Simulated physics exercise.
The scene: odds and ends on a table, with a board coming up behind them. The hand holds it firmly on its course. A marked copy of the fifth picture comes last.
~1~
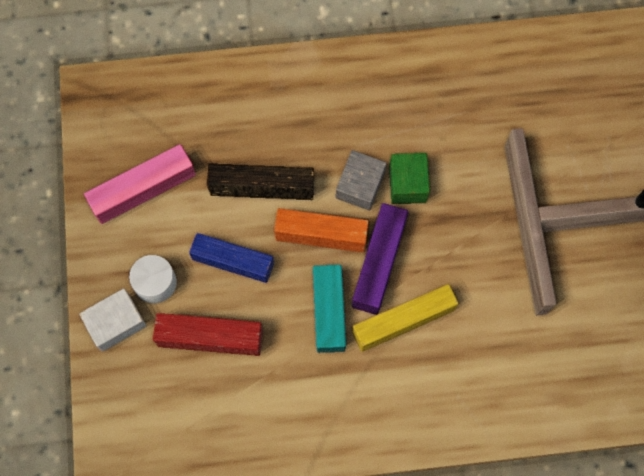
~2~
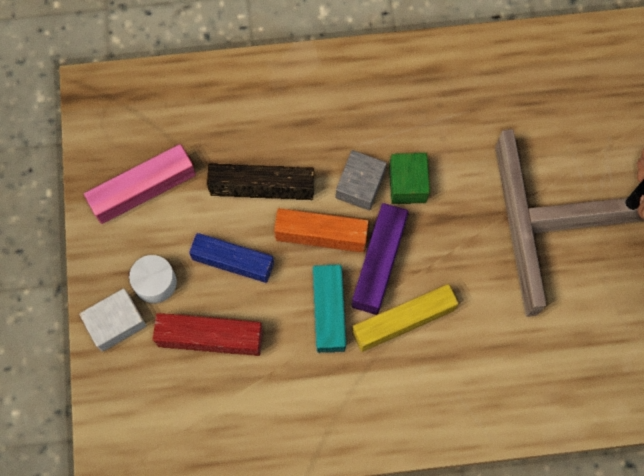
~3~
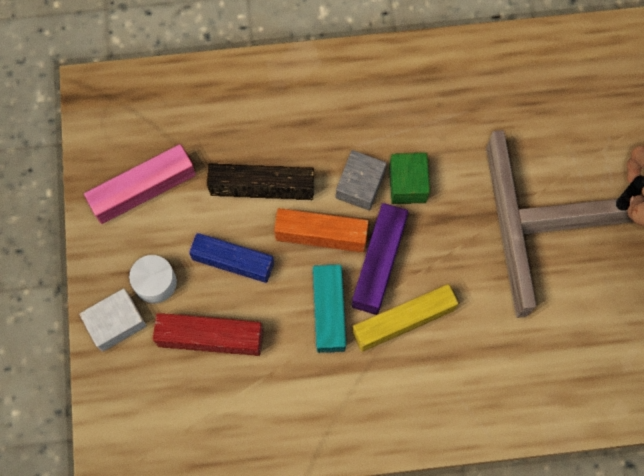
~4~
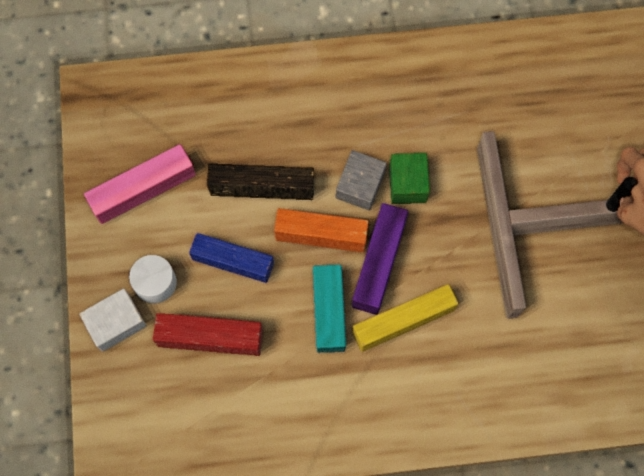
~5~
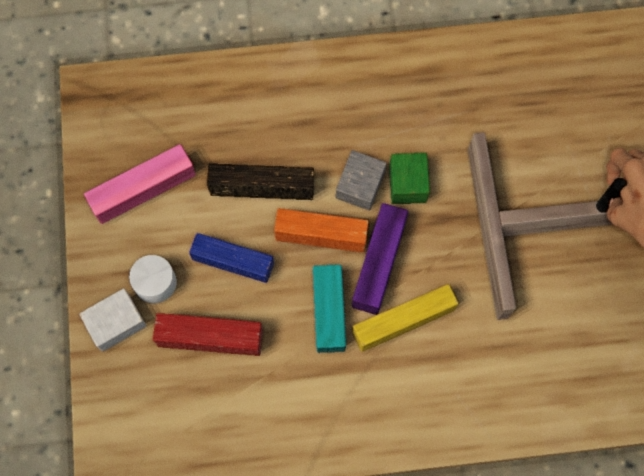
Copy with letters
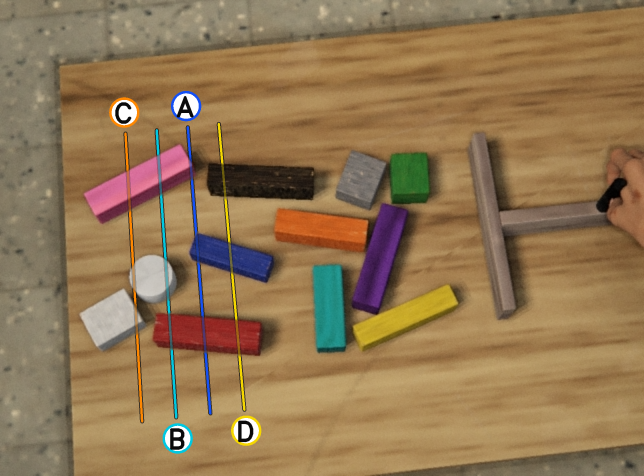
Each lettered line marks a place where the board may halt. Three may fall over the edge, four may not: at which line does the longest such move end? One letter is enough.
It can go as far as B.
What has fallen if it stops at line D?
It is the white block.
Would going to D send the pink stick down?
By then, no.
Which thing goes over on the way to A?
It is the white block.
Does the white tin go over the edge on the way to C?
Yes.
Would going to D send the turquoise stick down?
No.
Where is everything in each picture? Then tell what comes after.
The first picture shows black bar (261, 182); red bar (209, 335); orange bar (321, 231).
The second picture shows board (524, 215); grey block (361, 181).
The third picture shows board (513, 216); green block (409, 178).
The fourth picture shows board (504, 217); blue bar (232, 258).
The fifth picture shows board (494, 218); purple stick (380, 259); turquoise stick (329, 309); pink stick (141, 184).
On the copy, A at (199, 264); B at (166, 267); C at (133, 271); D at (231, 260).
On B. First, board (377, 231); yellow bar (336, 347); turquoise stick (306, 308).
Then, board (257, 244); white block (69, 313); black bar (120, 214).
Finally, board (165, 254); black bar over the edge; red bar over the edge; three fallen.
By contrast, A is within the limit but short; C drops six; D is within the limit but short.
